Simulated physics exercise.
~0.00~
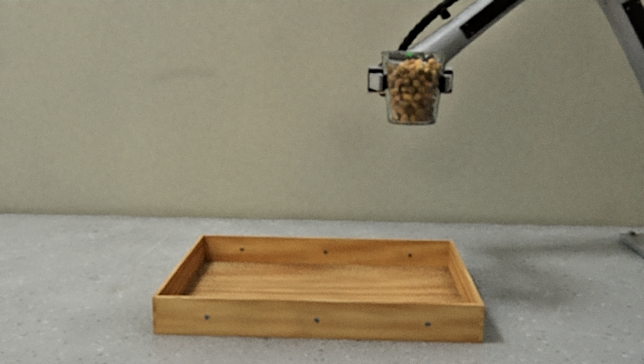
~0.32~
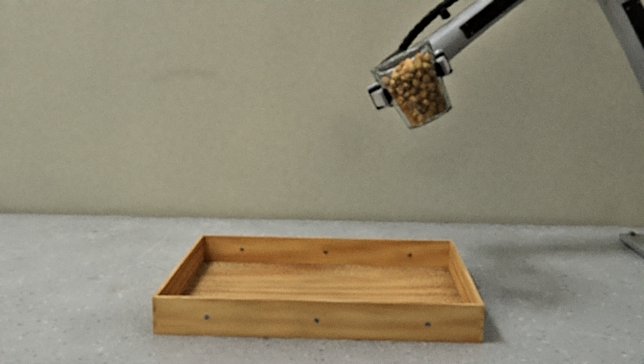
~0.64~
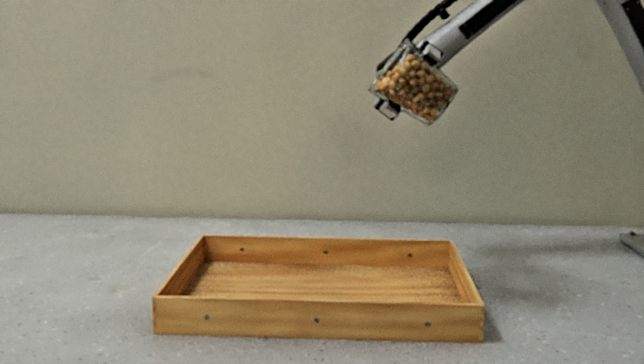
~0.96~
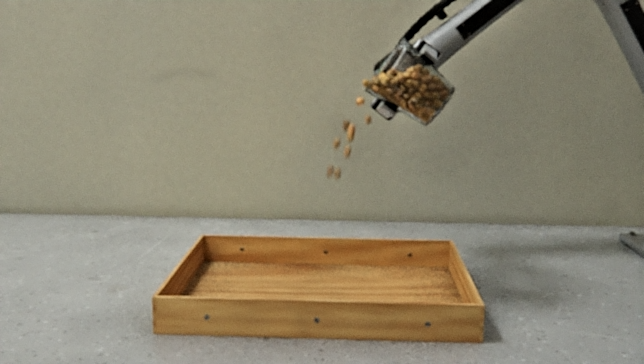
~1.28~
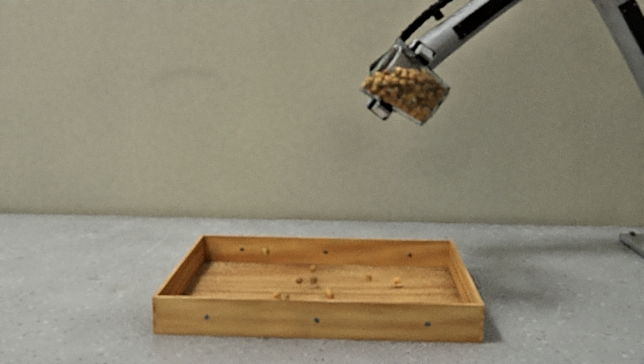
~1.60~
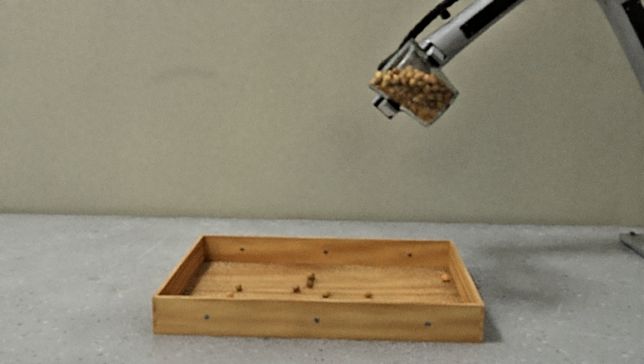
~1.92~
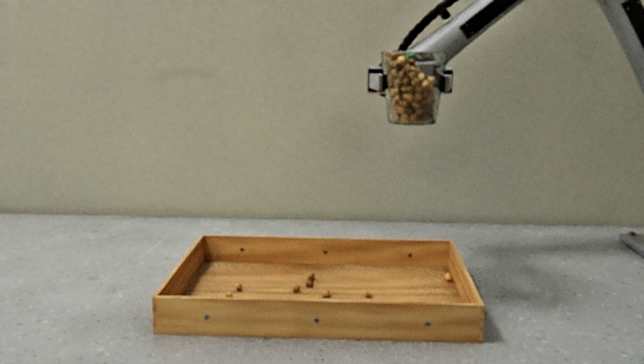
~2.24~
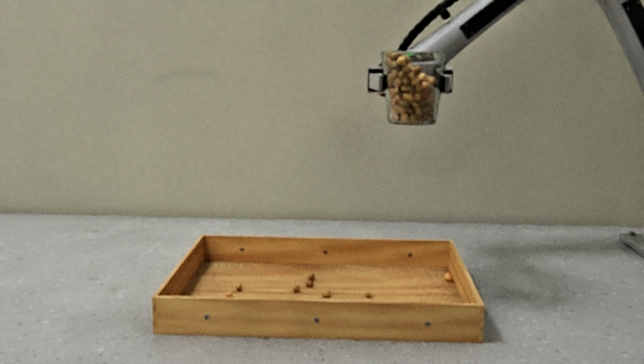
The footage shows a robotic arm holding a clear beaker of dried chickpeas above a shallow wooden tray, tipping it leftward until a few chickpeas fall and scatter inside the tray, then turning the beaker back upright and holding it still, with most of the chickpeas remaining inside.
